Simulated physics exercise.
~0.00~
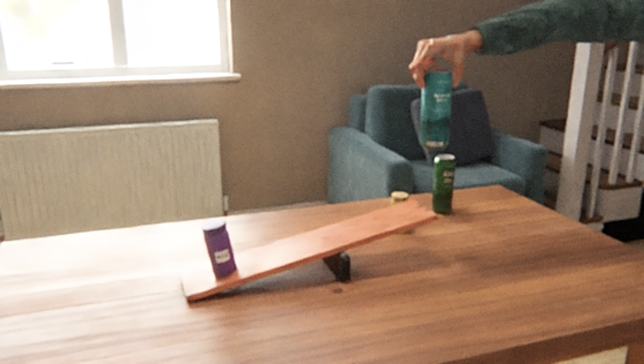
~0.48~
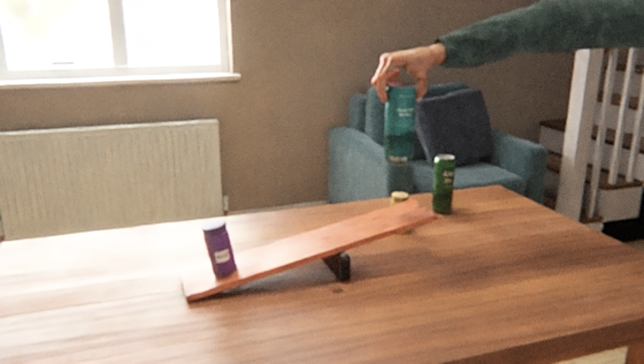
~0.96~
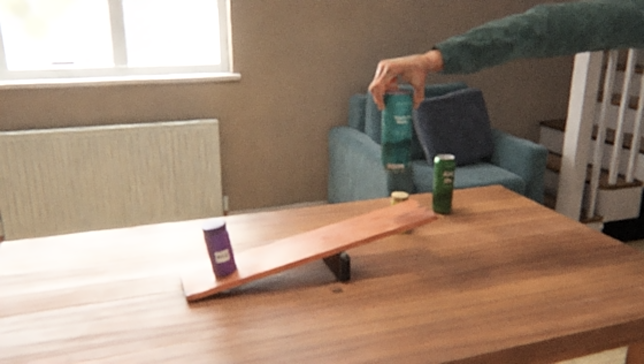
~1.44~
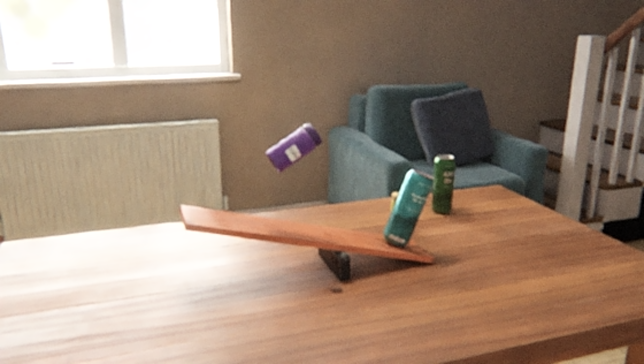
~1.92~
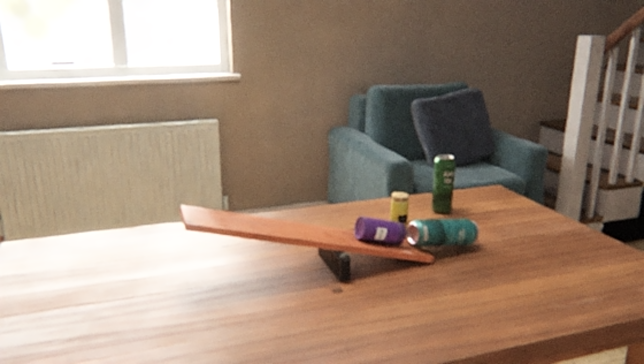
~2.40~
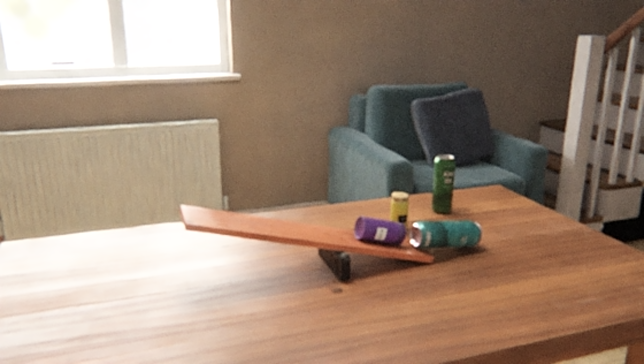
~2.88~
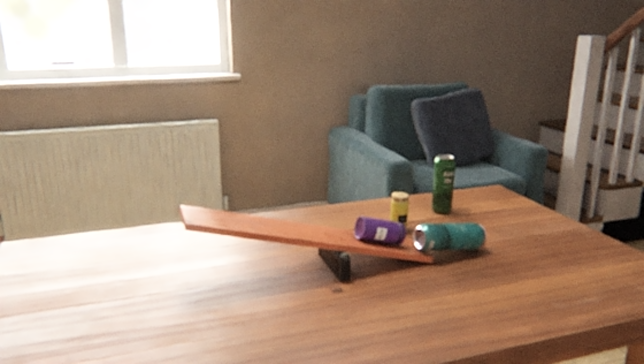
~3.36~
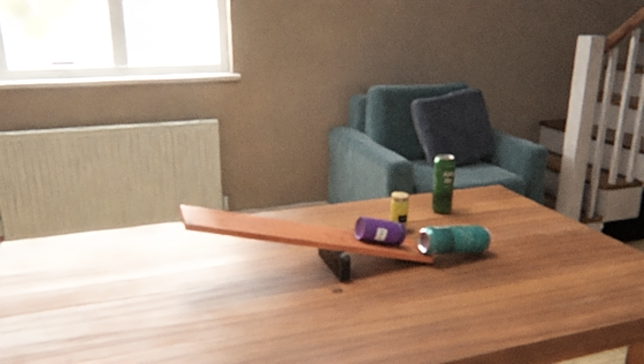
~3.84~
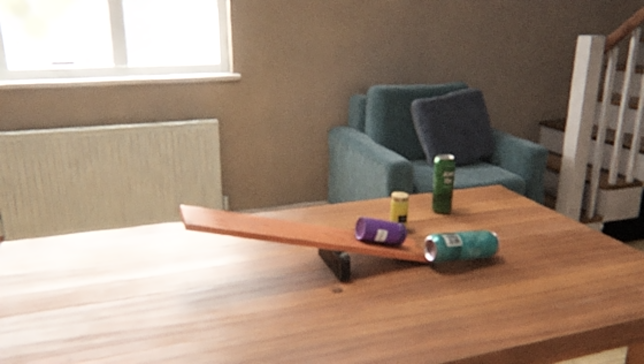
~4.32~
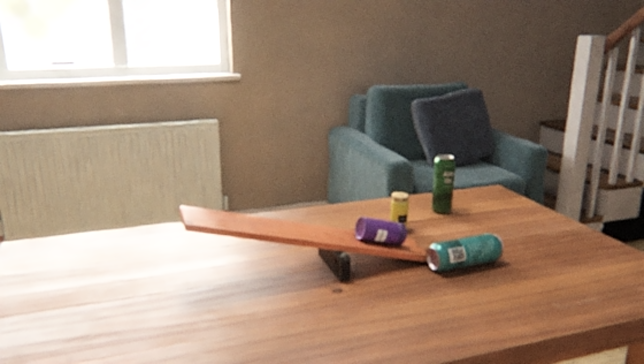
The video shows a hand dropping a turquoise can onto the raised right end of an orange plank, tipping it and flinging a purple shaker rightward. Both end on their sides, the shaker on the lowered end and the can beyond it, while green and yellow containers stay standing.
